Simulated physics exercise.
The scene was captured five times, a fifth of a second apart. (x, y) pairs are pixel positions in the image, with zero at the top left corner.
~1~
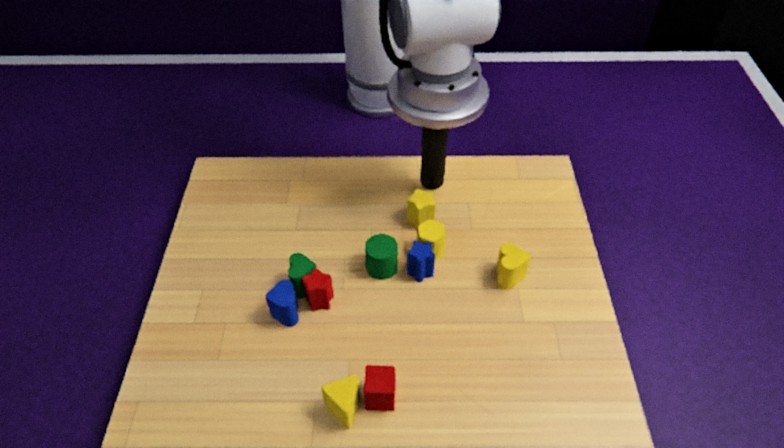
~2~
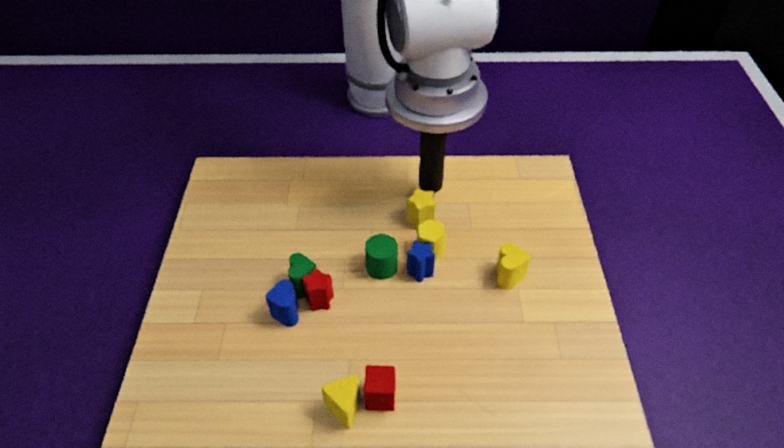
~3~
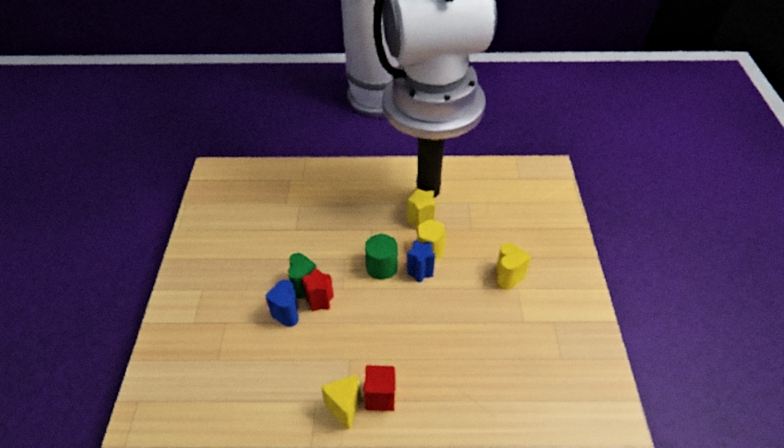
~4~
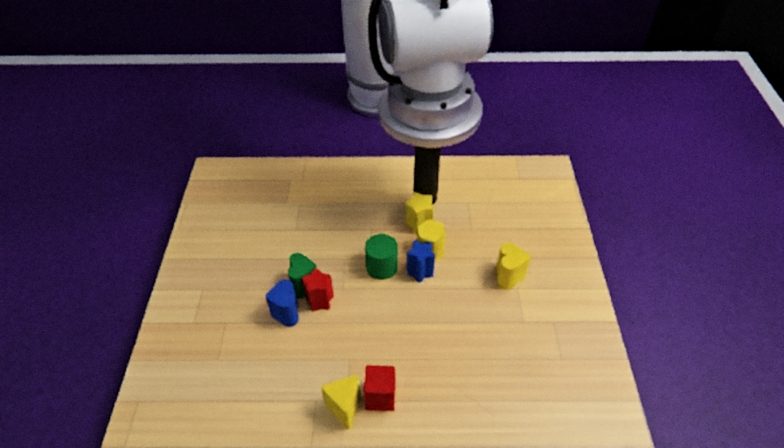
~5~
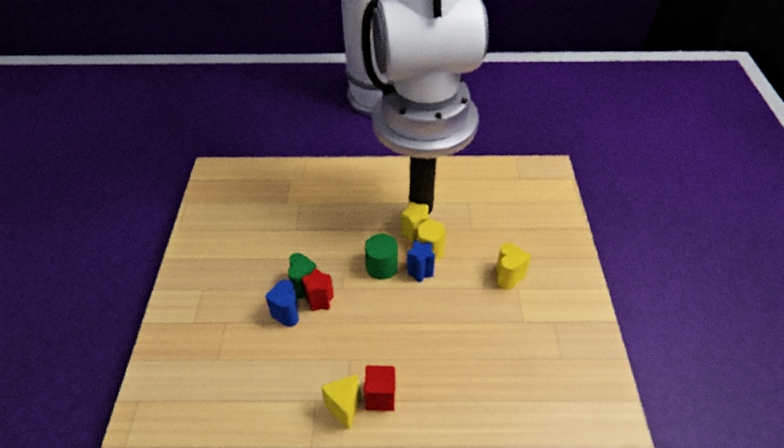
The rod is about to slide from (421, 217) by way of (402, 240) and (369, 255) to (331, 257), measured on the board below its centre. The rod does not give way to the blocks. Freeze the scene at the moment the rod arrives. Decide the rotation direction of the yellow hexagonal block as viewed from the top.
It rotates counterclockwise.
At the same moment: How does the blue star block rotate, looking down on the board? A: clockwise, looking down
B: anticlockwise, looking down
Letter A.
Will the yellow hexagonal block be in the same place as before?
My answer is no.
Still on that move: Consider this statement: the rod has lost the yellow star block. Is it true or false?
My answer: True.
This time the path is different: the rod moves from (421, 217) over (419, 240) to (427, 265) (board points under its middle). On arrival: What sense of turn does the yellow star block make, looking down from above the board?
From the top: Clockwise.
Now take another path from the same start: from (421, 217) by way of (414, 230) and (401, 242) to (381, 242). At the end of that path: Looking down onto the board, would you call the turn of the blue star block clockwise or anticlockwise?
Clockwise, looking down.
What follows on the original path. One third of the way, rod at (401, 232); green cylinder at (379, 249); yellow star block at (409, 237), turned 30° anticlockwise; blue star block at (422, 260), turned 30° clockwise; yellow hexagonal block at (437, 244), turned 45° anticlockwise.
Two thirds of the way, rod at (368, 247); green cylinder at (371, 257); yellow star block at (407, 241), turned 55° anticlockwise; blue star block at (422, 260), turned 30° clockwise; yellow hexagonal block at (437, 244), turned 45° anticlockwise.
At the end, rod at (330, 248); green cylinder at (371, 257); yellow star block at (407, 241), turned 55° anticlockwise; blue star block at (422, 260), turned 30° clockwise; yellow hexagonal block at (437, 244), turned 45° anticlockwise.
